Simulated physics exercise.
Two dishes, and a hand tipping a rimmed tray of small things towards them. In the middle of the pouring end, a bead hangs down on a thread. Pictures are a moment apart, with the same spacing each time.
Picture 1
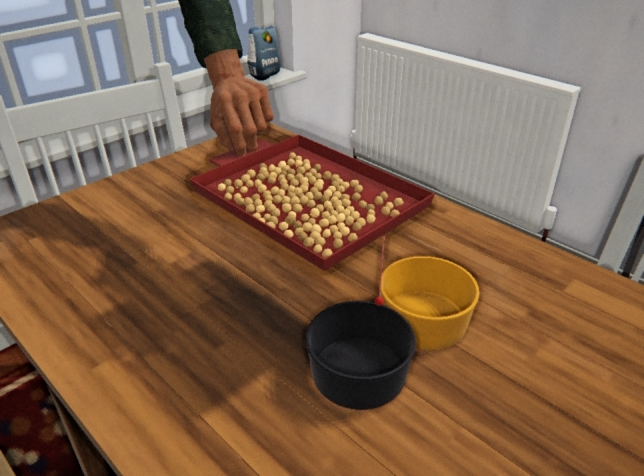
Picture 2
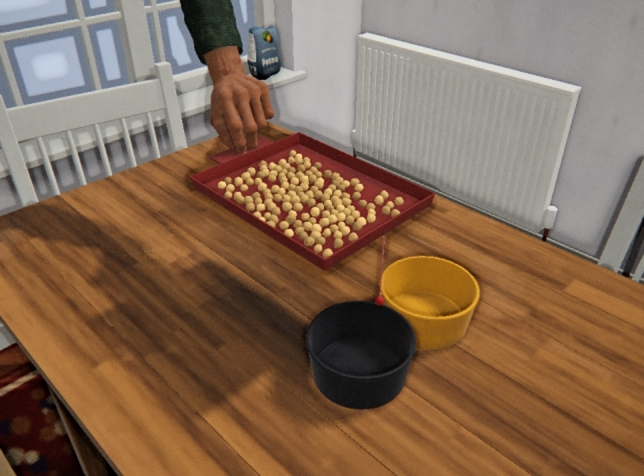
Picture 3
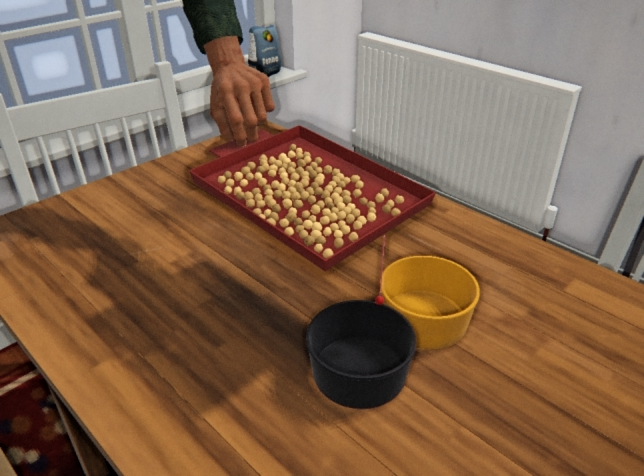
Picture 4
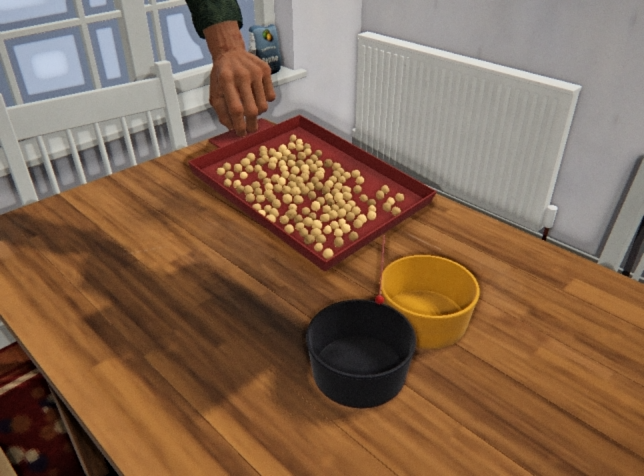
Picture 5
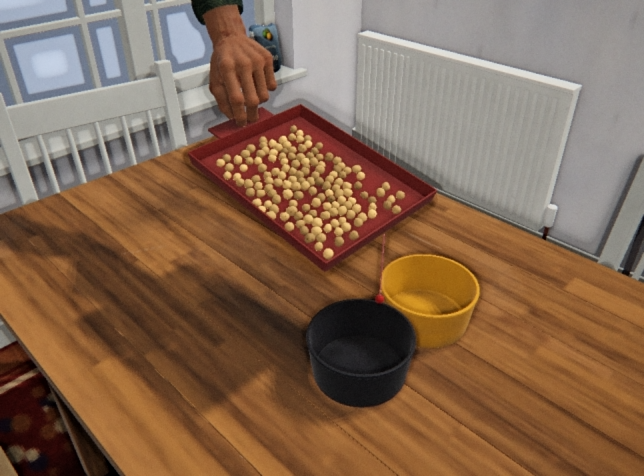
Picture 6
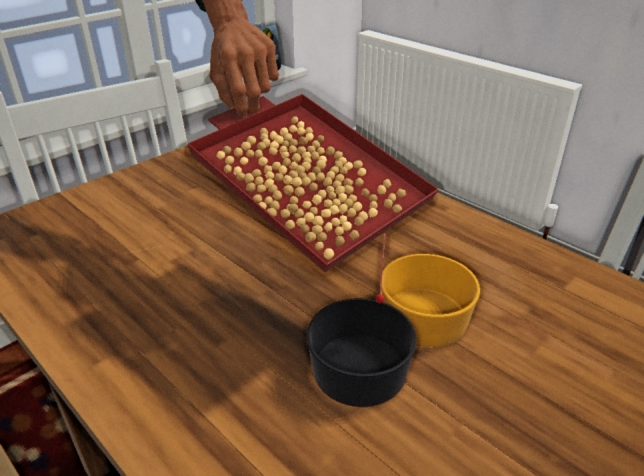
At first, a hand holds the far end of a red tray of dried chickpeas, its near end level above a black dish and a yellow dish on a wooden table. Then the hand slowly raises the far end, and the near end tilts slightly down to the left, the chickpeas staying on the tray.
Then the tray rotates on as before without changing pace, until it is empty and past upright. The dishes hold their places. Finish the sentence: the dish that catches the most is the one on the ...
... left.
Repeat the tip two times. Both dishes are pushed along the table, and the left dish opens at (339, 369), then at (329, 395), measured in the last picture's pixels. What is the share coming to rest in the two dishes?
The first comes to 80 percent and the second to 90 percent.
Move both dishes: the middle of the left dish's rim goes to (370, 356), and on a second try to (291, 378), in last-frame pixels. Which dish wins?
The dish to the left, then the dish to the right.
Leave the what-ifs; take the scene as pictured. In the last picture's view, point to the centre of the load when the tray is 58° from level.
Roughly at (345, 203).
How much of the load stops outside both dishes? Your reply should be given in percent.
That works out to something like 30 per cent.
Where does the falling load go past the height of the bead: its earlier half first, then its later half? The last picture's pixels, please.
It goes through near (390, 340) first, then near (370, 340).
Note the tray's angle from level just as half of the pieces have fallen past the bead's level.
A tilt of roughly 110°.
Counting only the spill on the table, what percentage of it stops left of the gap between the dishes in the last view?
Estimate: About 20 percent.
Just after the last frame, tray tipped steeply; every one on the tray.
A moment on, tray tipped right over; every one on the tray.
Further on, tray tipped past a quarter turn; roughly two thirds in the left dish; just a few in the right dish; roughly a third outside both.
When it is over, tray tipped past a quarter turn; roughly two thirds in the left dish; just a few in the right dish; roughly a third outside both.
